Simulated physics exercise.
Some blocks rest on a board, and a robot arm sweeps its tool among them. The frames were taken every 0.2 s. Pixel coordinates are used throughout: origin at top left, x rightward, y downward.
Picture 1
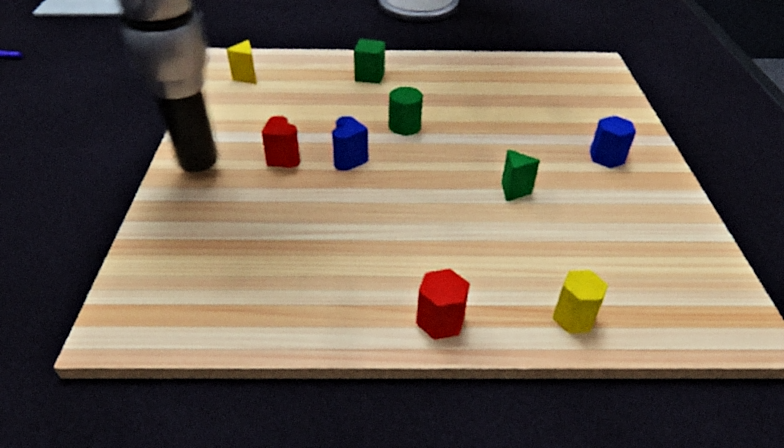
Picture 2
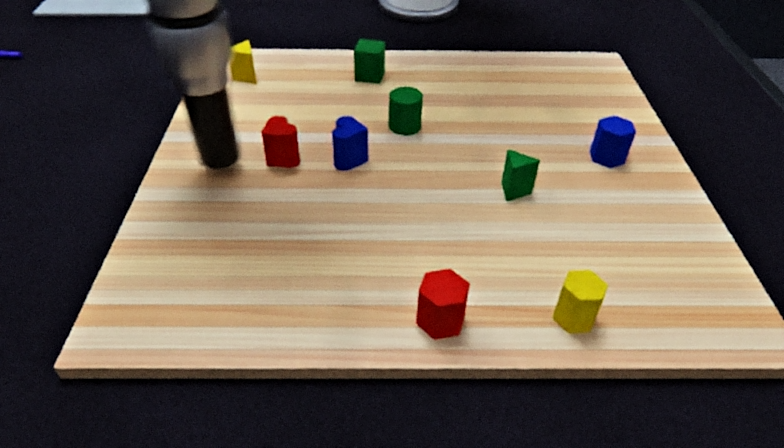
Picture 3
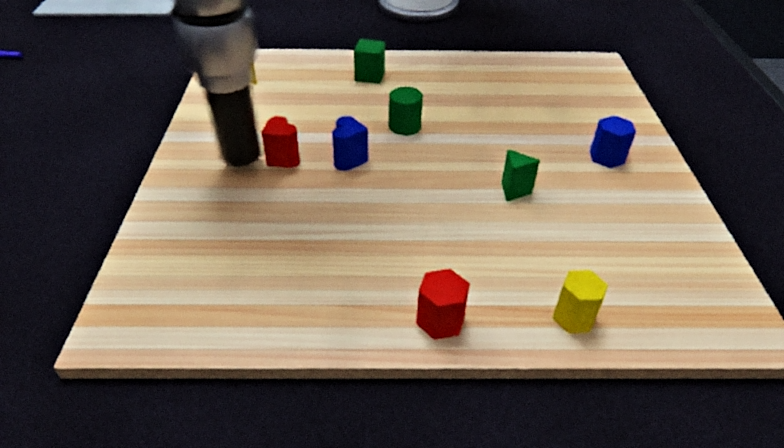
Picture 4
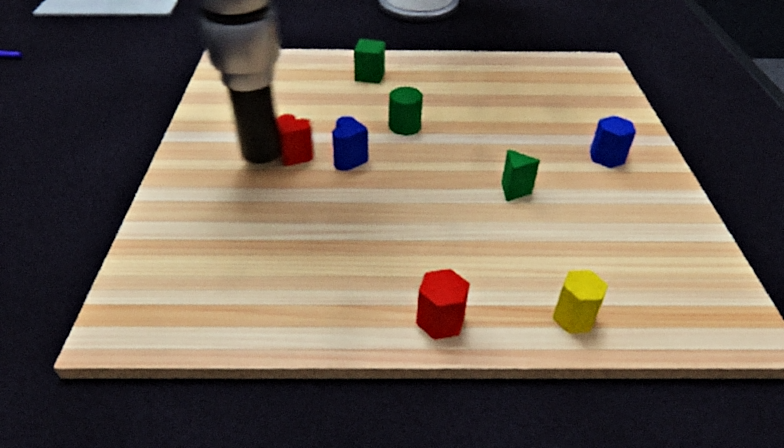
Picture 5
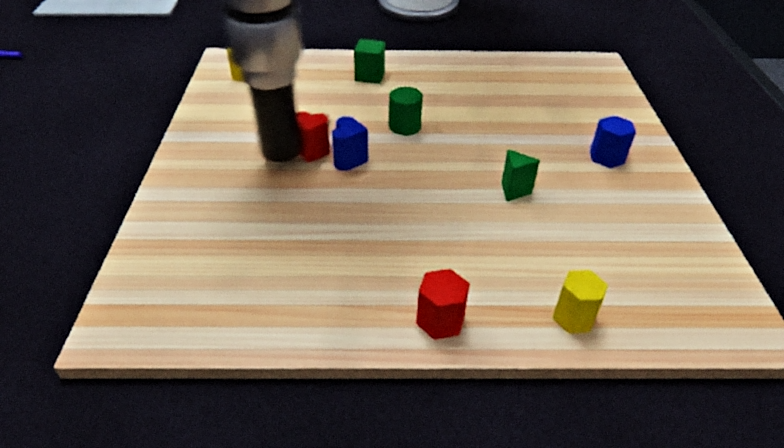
We see a robot arm sweep its dark tool rightward across a wooden board of colored blocks, passing in front of a yellow block, then pushing the red heart-shaped block right, close to the blue heart-shaped one.
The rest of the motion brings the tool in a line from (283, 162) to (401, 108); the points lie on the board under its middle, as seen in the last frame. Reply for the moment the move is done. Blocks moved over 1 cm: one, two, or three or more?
Total: Two.
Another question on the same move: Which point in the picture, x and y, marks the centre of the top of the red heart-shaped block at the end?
At the end it should sit near (431, 72).
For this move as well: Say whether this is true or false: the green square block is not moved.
The statement is true.
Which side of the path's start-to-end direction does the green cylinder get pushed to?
My prediction: Rightwards.
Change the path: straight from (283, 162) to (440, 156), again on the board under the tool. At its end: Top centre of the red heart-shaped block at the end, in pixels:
At (348, 108).
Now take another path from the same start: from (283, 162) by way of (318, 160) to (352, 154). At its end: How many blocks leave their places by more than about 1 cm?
My best guess is that a pair of blocks move over 1 cm.
On the path given first. One third of the way, tool (325, 130); red heart-shaped block (355, 103), turned 20° clockwise.
Two thirds of the way, tool (364, 113); red heart-shaped block (395, 87), turned 30° clockwise; green cylinder (429, 90).
At the end, tool (401, 96); red heart-shaped block (431, 72), turned 30° clockwise; blue heart-shaped block not moved; green square block not moved; green cylinder (441, 89).
